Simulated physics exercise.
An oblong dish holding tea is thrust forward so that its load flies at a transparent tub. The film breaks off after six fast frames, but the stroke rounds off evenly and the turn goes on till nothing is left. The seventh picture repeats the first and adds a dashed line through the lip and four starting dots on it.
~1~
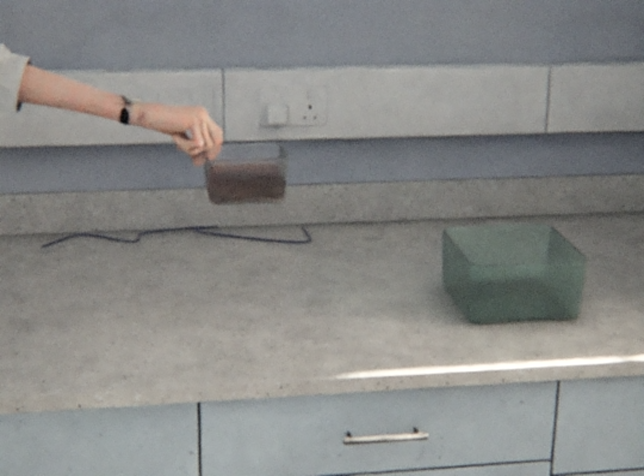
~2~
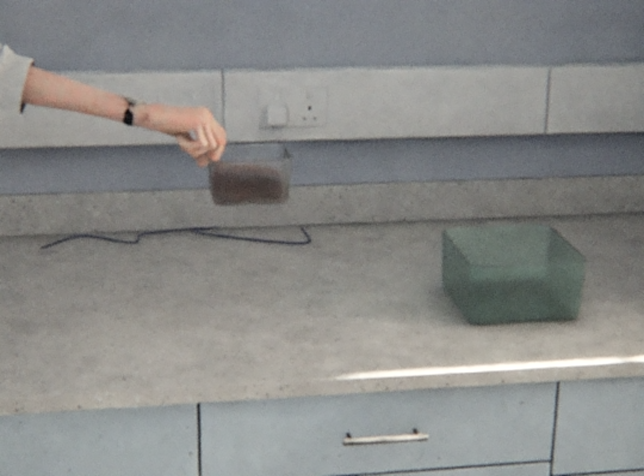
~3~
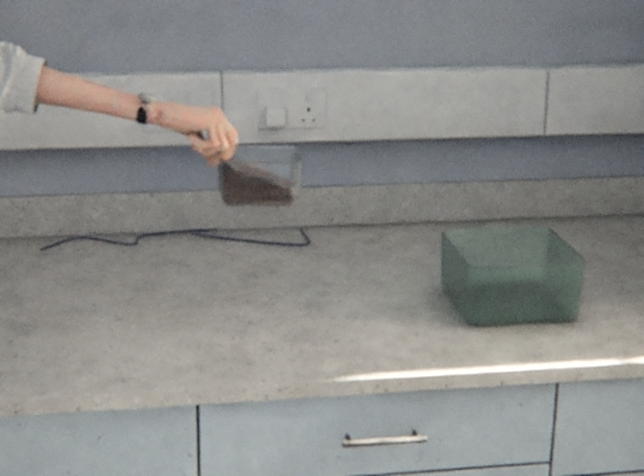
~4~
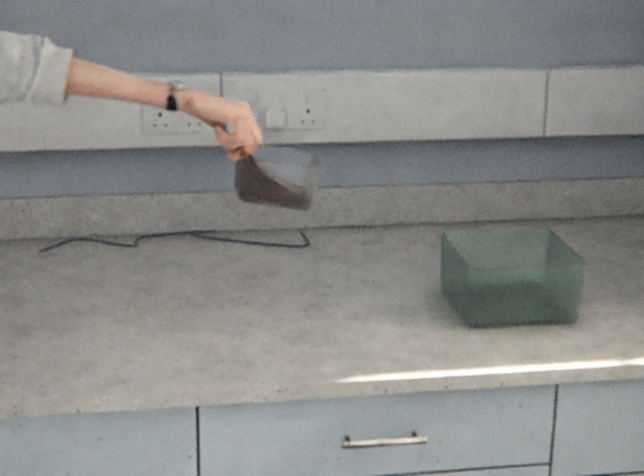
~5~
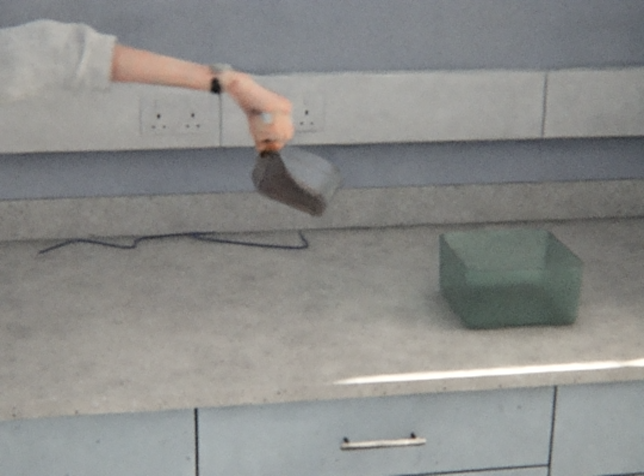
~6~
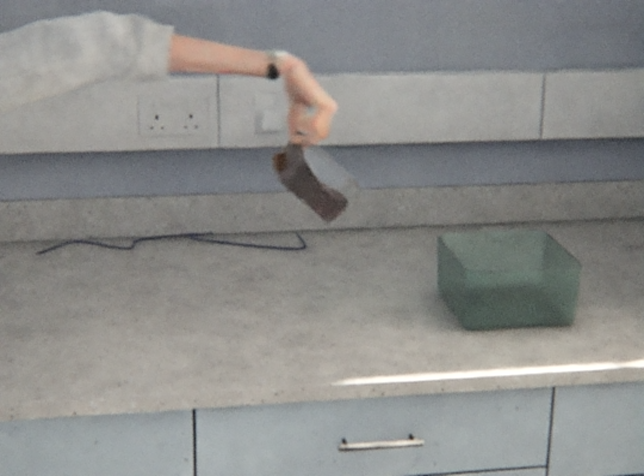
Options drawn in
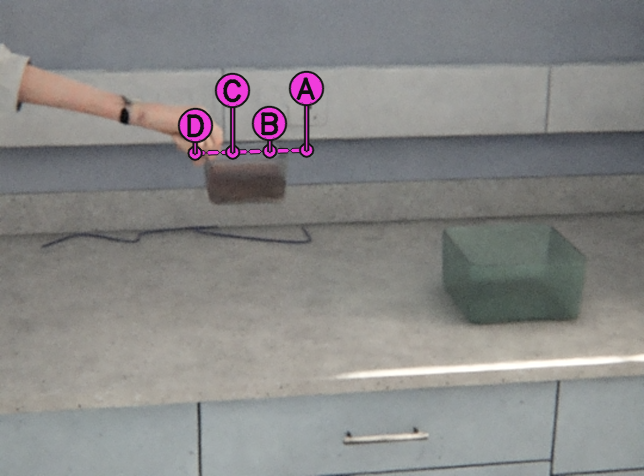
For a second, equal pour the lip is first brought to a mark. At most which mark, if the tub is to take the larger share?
A will do.
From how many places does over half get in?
One.
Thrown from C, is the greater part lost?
Yes, that goes wrong.
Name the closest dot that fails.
That is dot B.
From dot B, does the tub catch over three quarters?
No.
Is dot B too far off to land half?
Yes, it does.
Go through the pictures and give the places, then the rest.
Upright, lip at (284, 150); tub from (467, 323) to (579, 317); nothing has left yet, in the first frame.
Upright, lip at (287, 151); nothing has left yet, in the second frame.
Upright, lip at (298, 154); nothing has left yet, in the third frame.
Tipped about 11°, lip at (317, 161); tea is over the rim, down to (238, 150), in the fourth frame.
Tipped about 25°, lip at (339, 172); tea is over the rim, down to (258, 159), in the fifth frame.
Tipped about 43°, lip at (358, 185); tea is over the rim, down to (271, 175), in the sixth frame.
In magenta, A at (306, 150); B at (269, 151); C at (232, 152); D at (195, 153).
With A, about 72 % lands in the tub, 23 % falls short and 5 % goes beside or beyond.
With B, about 32 % lands in the tub, 56 % falls short and 13 % goes beside or beyond.
With C, about 5 % lands in the tub, 92 % falls short and 3 % goes beside or beyond.
With D, about 0 % lands in the tub, 98 % falls short.
